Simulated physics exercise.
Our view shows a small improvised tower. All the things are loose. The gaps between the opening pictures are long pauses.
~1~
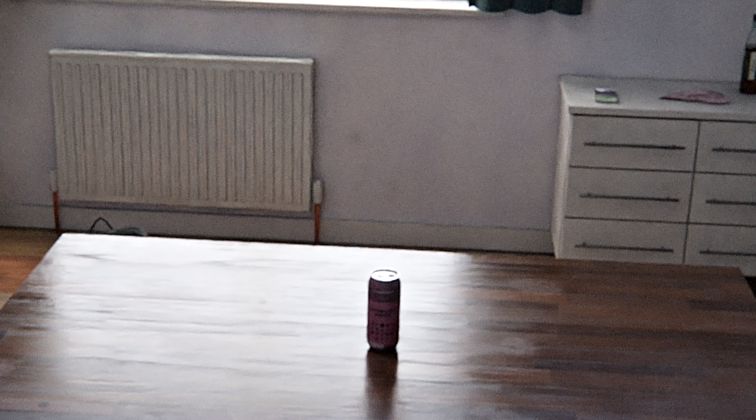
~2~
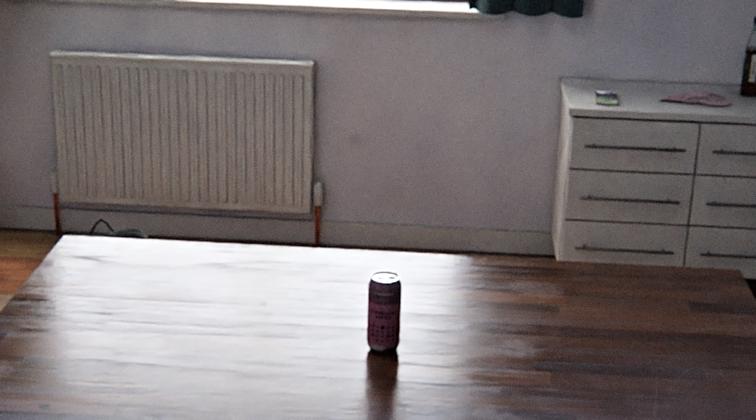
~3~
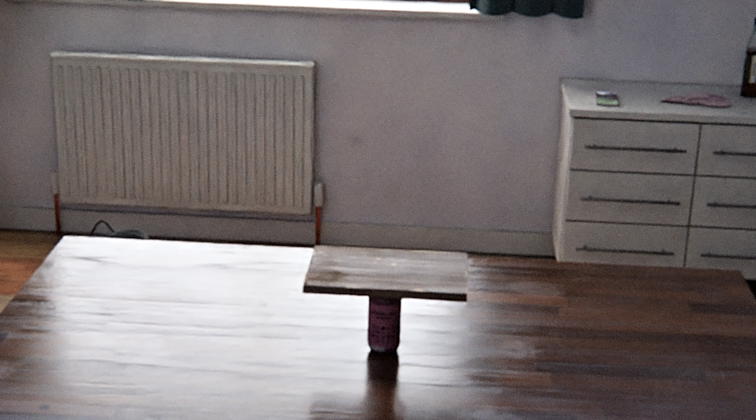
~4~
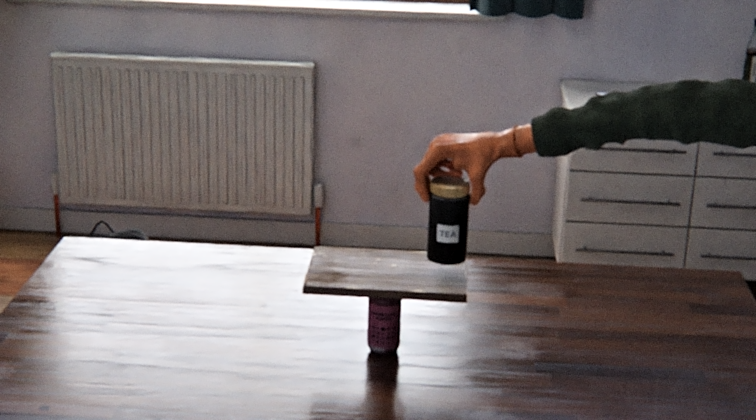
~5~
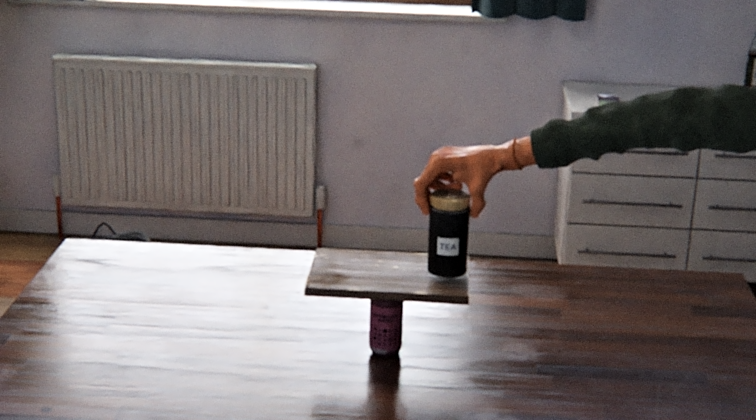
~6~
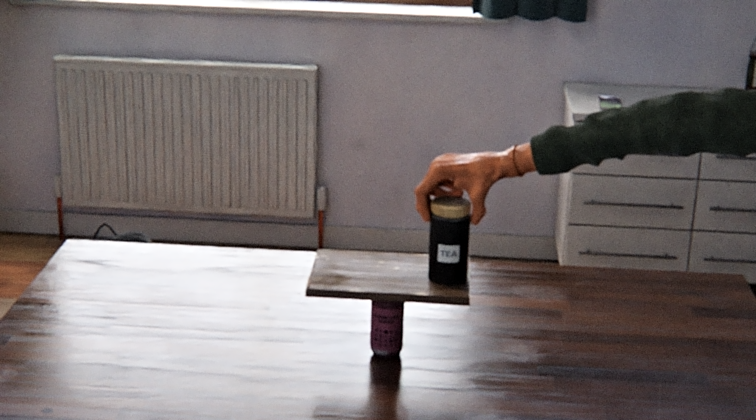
An arm in a dark green sleeve works above a glossy brown wooden table, seen from slightly above in a room with a white radiator and pale drawers behind. A dark pinkish can stands alone on the table, then a flat brown board lies across its top. The hand brings in a black jar labelled TEA from the right and lowers it onto the board's right end, keeping hold of its lid.
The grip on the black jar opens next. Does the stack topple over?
It is going to fail to remain upright.
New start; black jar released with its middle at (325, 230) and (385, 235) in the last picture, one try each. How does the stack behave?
First case: It collapses; second case: It remains standing.
Then, 0.30 s on from there, black jar now fallen; brown board turned 30° from how it was put.
Then, 0.40 s on from there, brown board turned 63° from how it was put.
Then, 0.60 s on from there, brown board on its side.
Then, 0.90 s on from there, brown board now fallen.
In the end, fallen, brown board and black jar; pink can unmoved. The stack comes apart.
